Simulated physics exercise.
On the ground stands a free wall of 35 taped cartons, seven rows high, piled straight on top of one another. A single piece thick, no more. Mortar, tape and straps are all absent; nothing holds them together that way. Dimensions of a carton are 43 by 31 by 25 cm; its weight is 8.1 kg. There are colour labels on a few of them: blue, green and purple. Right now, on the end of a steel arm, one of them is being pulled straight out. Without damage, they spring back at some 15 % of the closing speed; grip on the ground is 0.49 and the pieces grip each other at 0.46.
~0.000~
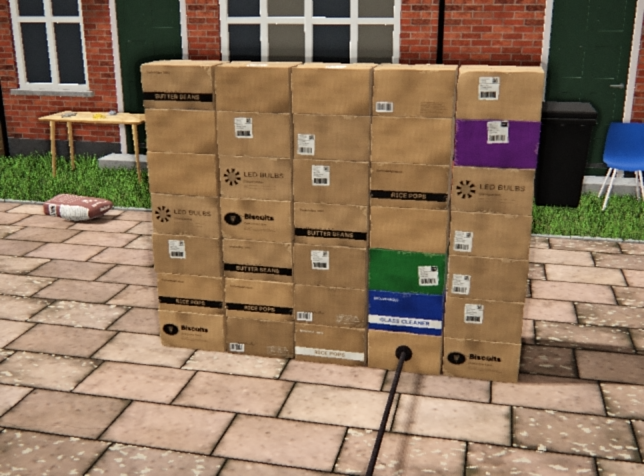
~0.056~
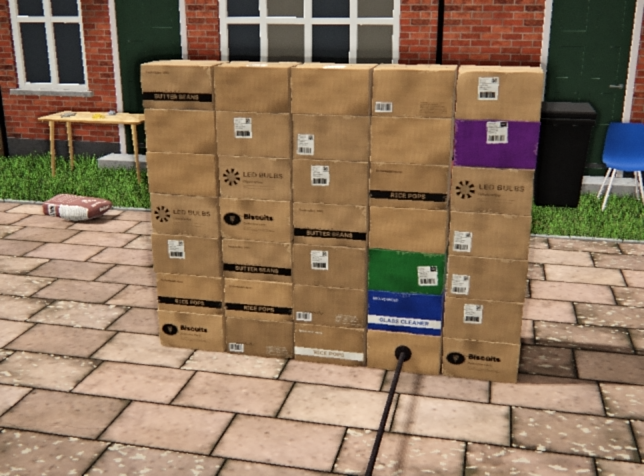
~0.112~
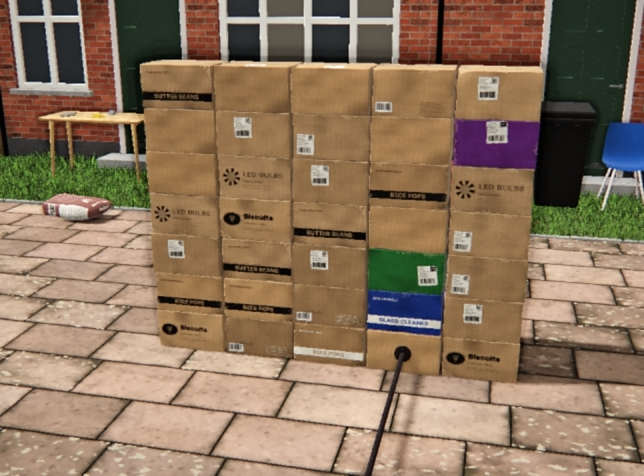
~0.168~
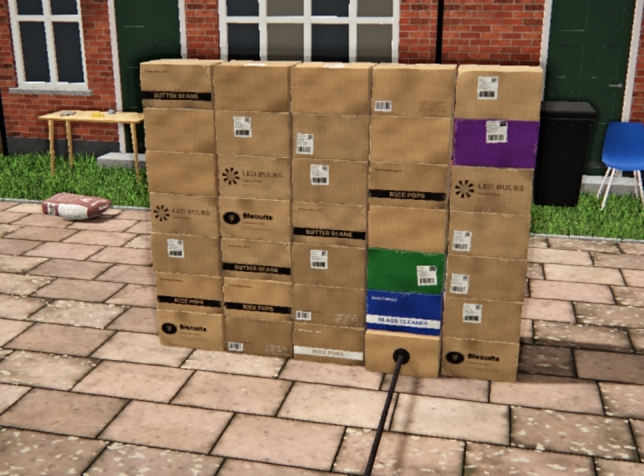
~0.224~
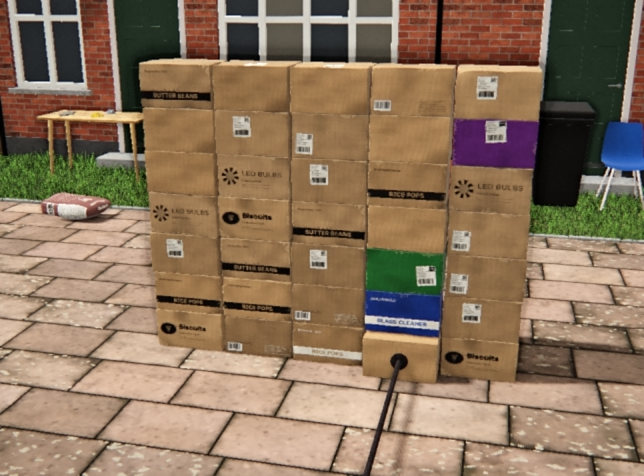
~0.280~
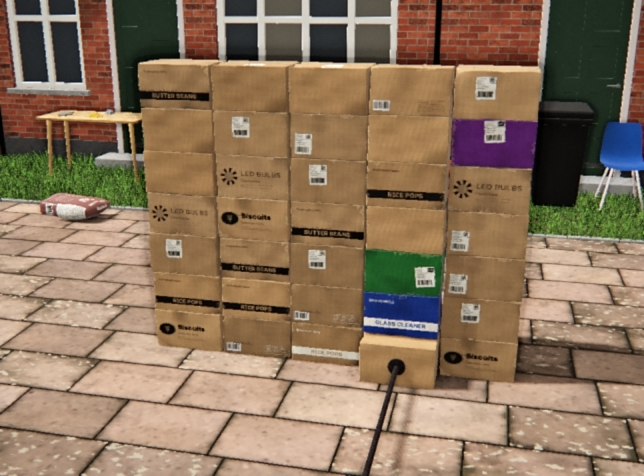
On a paved yard, a steel arm slowly pulling a bottom carton partway out of a cardboard wall, boxes above shifting slightly forward.
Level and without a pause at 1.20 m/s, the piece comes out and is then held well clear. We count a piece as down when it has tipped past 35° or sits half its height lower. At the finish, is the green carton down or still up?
It is down.
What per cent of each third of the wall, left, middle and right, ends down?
Per cent by third - left: 0; middle: 0; right: 50.
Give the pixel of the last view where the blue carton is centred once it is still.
Its middle finishes near pixel (395, 367) of the last picture.
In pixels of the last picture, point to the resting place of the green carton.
It stops roughly at (403, 344).
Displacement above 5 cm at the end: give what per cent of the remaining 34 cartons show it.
The shifted ones make up 20 per cent.
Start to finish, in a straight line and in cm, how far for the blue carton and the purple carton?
So blue shifts 50 cm, while purple shifts 0 cm.
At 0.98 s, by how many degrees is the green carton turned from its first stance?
I'd put it at roughly 60 degrees away from its starting angle.
Around 0.46 s, none of the 34 other cartons down, 6 disturbed; green carton tipped 9°; blue carton tipped 9°.
Around 0.72 s, 3 of the 34 other cartons down; green carton tipped 28°, 9 cm lower; blue carton tipped 28°.
Around 0.98 s, 6 of the 34 other cartons down; green carton tipped 62°, 32 cm lower; blue carton tipped 64°, 18 cm lower.
Around 1.30 s, 6 of the 34 other cartons down; green carton on its side; blue carton on its side.
Finally (1.9 s), 6 of the 34 other cartons down; green carton on its side; blue carton on its side; purple carton unmoved. Seen by the last camera, middles, green carton near (403, 345), blue carton near (395, 367).
